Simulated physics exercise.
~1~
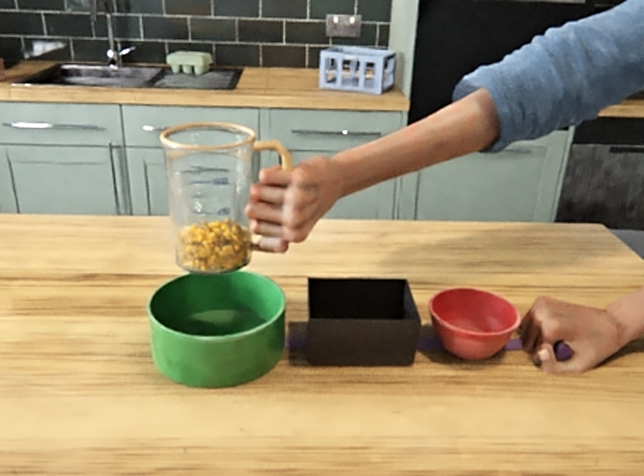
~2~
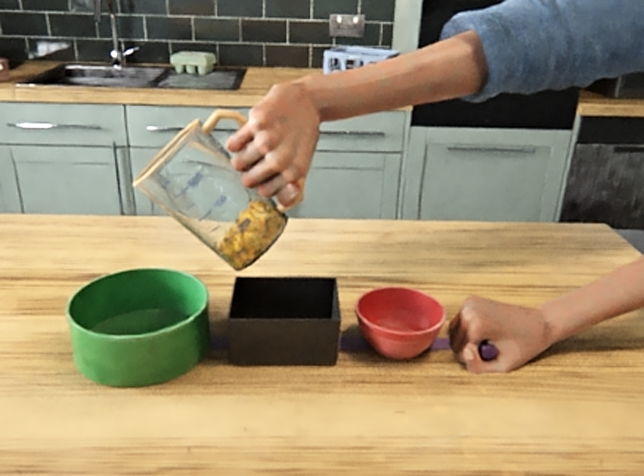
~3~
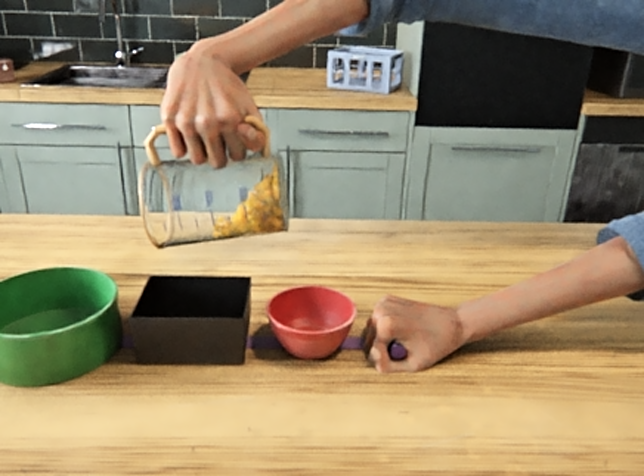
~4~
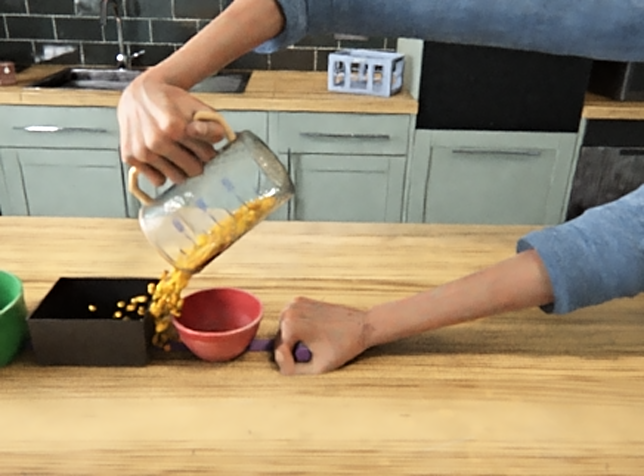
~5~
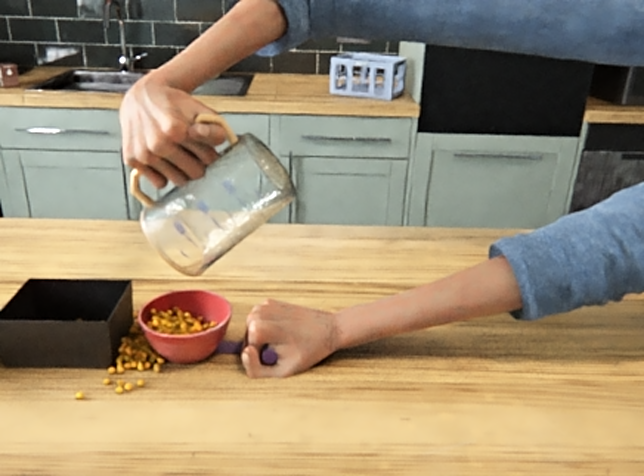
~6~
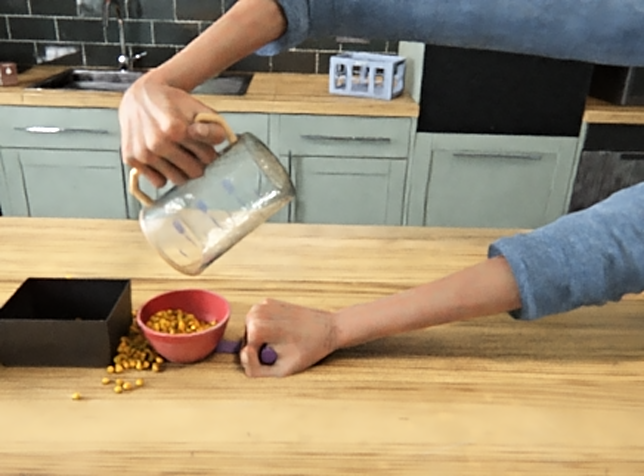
A hand tipped a clear jug of yellow kernels while another hand pulled a joined green pot, black tin and red bowl leftward; the kernels poured out, mostly landing in the red bowl, with some scattered on the table beside it.
